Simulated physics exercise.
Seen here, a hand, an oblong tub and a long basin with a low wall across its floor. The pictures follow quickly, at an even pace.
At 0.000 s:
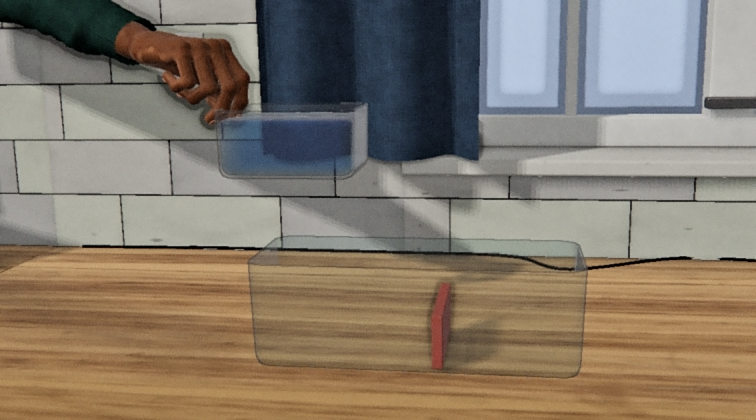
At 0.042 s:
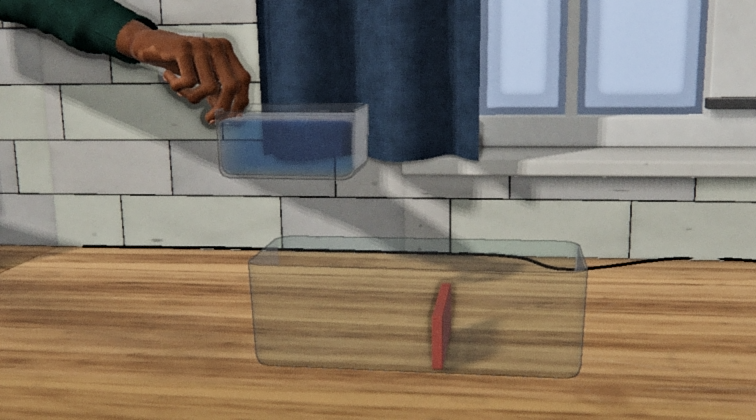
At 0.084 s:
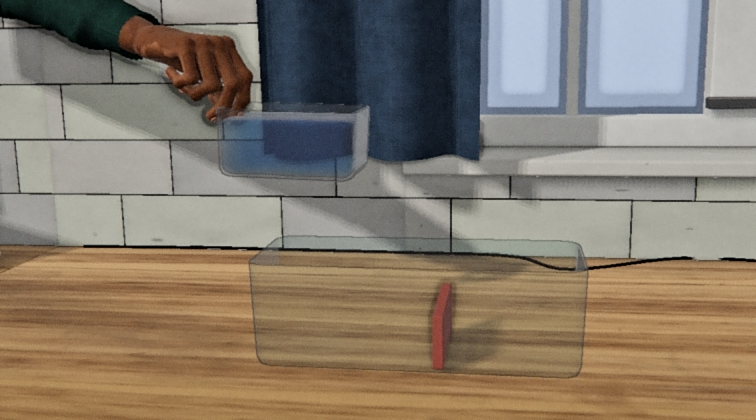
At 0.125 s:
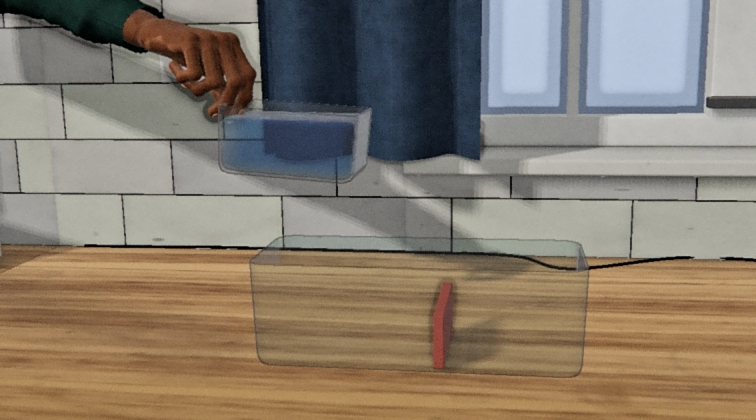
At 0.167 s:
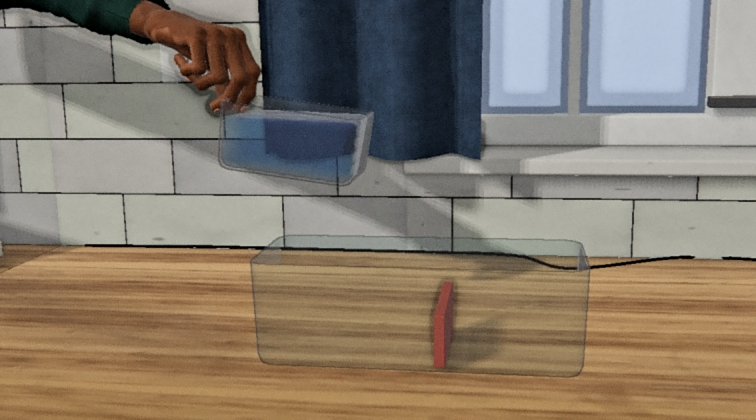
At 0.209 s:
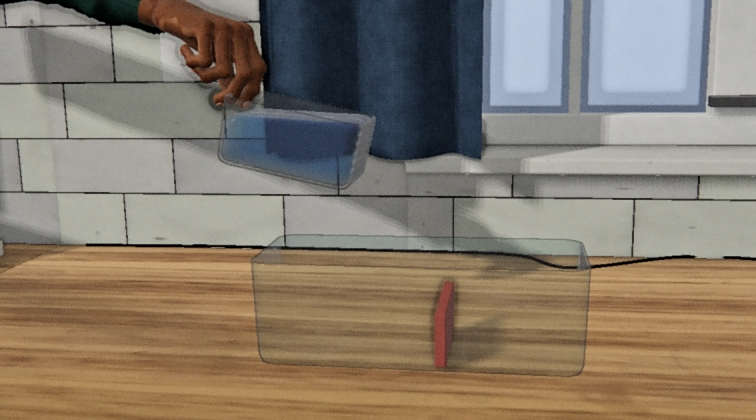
The clip opens with a hand holding a clear oblong tub of blue liquid, nearly level, above a long clear basin with a low red wall across its floor. The hand then gradually tilts the tub, lowering its right end slightly, while the basin stays still on the wooden surface.
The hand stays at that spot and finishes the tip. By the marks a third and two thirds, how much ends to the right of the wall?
In the end less than a third is right of the wall.
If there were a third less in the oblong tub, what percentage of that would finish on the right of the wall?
About 0 per cent.
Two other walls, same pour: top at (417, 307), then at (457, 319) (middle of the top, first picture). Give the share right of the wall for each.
Roughly 55 per cent, and 15 per cent.
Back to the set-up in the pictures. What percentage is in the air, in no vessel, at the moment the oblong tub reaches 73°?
Roughly 40 in a hundred.
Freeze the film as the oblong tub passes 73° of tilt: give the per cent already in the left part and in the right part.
Near 15 on the left, 5 on the right.
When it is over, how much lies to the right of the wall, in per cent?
About 20 per cent.
A moment on, the oblong tub is tipped part way and 39 per cent is still to pour, 13 is left of the wall and 6 right of it.
Next, the oblong tub is tipped right over and 6 per cent is still to pour, 64 is left of the wall and 19 right of it.
Then the oblong tub is tipped right over and 0 per cent is still to pour, 68 is left of the wall and 19 right of it.
Later the oblong tub is tipped right over and 0 per cent is still to pour, 69 is left of the wall and 19 right of it.
In the end 69 per cent lies left of the wall, 19 right of it and 12 outside.
